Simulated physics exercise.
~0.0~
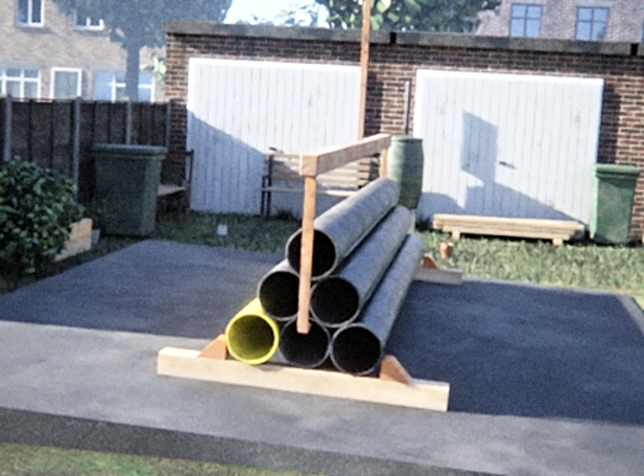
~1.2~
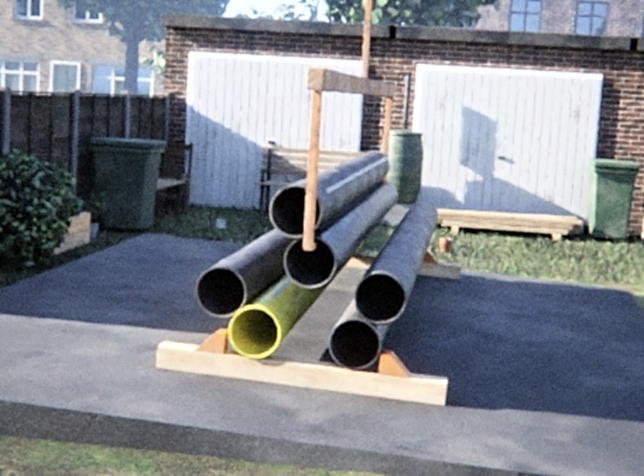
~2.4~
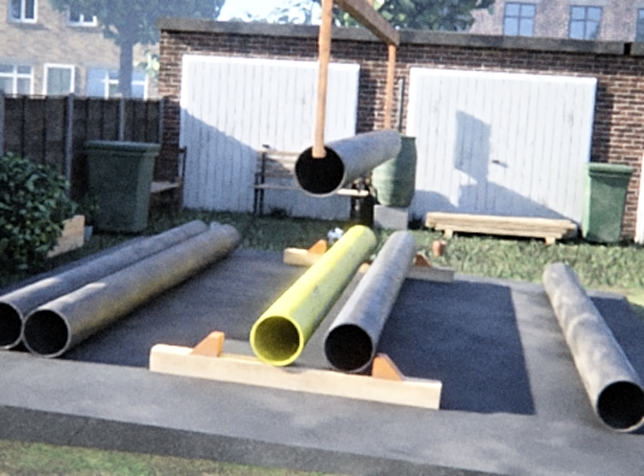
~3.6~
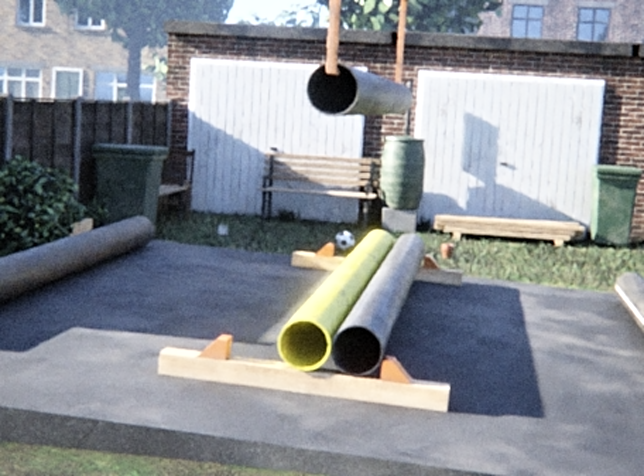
Orange lifting beam hoisting one grey pipe from a stack, the others rolling off both sides while the yellow pipe shifts right, staying on the bearers.
